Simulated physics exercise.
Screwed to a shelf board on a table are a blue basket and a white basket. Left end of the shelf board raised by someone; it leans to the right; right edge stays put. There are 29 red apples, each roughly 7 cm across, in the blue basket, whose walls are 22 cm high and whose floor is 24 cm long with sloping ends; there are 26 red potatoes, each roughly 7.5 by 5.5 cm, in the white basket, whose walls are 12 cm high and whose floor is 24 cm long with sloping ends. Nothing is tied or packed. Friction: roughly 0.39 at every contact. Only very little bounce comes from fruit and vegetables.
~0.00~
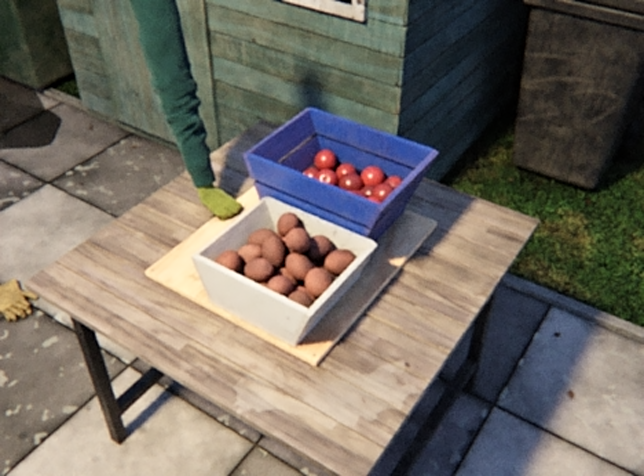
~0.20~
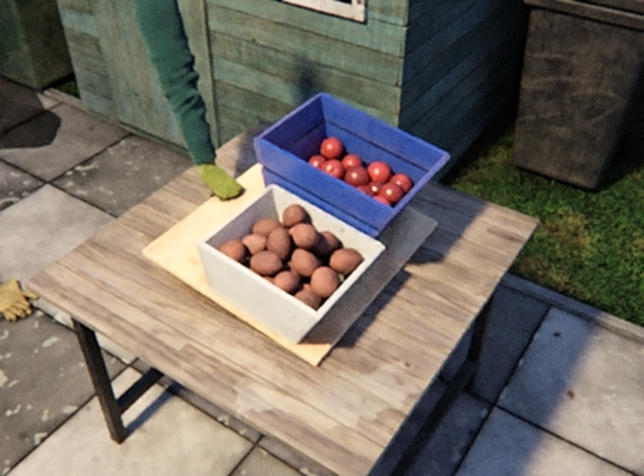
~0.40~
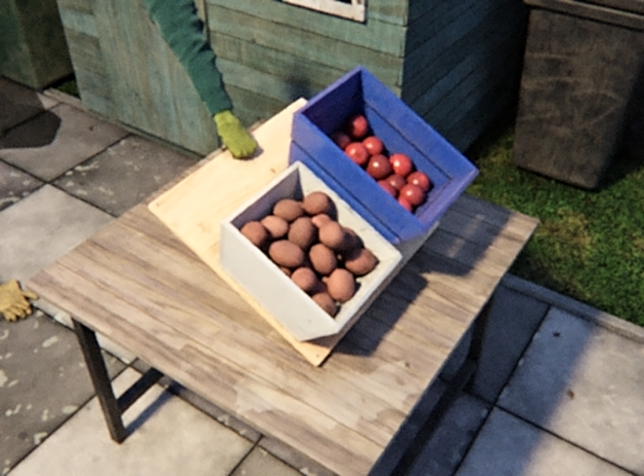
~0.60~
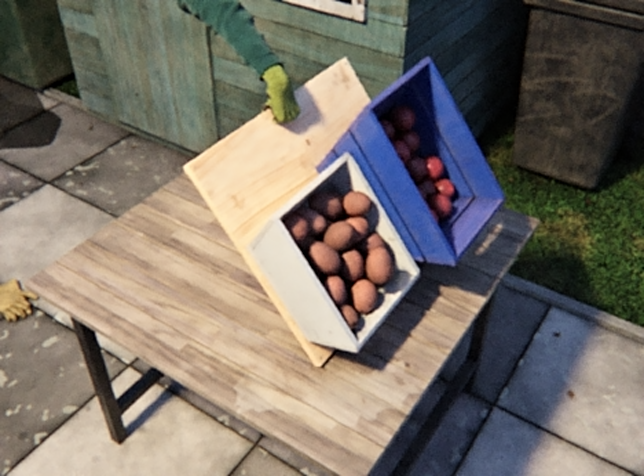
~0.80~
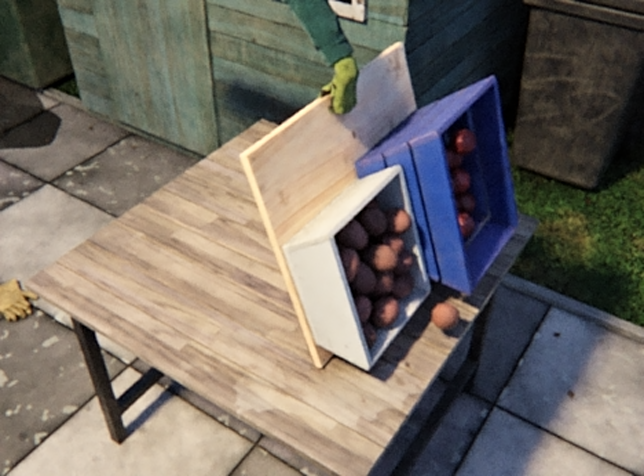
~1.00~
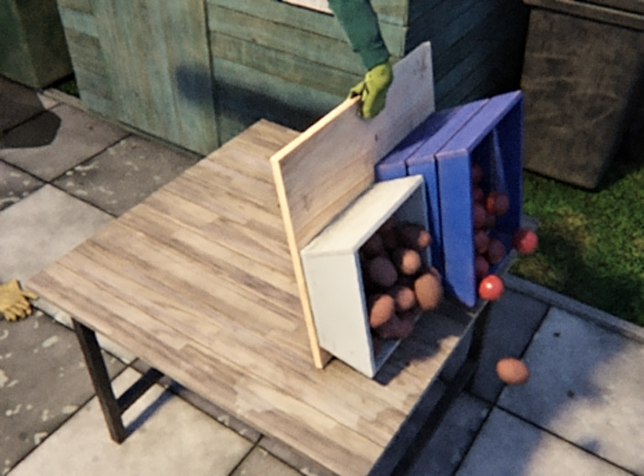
At first, a blue basket of red apples and a white basket of potatoes sit on a board lying on an outdoor table. A green-gloved hand raises the board's left end, tilting both baskets steeply to the right. One potato drops out, then apples start leaving the blue basket too.
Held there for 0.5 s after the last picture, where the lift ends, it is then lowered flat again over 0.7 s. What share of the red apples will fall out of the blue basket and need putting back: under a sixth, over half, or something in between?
Expect a majority of them to get out.
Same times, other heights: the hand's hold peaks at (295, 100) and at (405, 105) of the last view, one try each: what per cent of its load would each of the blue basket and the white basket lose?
First try, then second: The blue basket sheds 0 then 100 per cent, and the white basket sheds 0 then 100 per cent.
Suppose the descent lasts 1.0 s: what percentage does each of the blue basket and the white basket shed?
In that case blue basket 80 %, white basket 50 %.
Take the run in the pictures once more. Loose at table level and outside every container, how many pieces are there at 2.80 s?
Count of pieces: About 6.
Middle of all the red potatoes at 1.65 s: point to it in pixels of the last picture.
Centre approx. at (425, 324).
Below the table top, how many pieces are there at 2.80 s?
Roughly 35.
After 1.29 s, tilt 79°; 8 of 29 out of the blue basket and 11 of 26 out of the white basket.
After 1.65 s, tilt 70°; 18 of 29 out of the blue basket and 16 of 26 out of the white basket.
After 2.15 s, tilt 1°; 24 of 29 out of the blue basket and 19 of 26 out of the white basket.
Outcome (at 2.80 s), 24 of 29 out of the blue basket and 19 of 26 out of the white basket. Asked share, 24 of 29, 83 per cent.
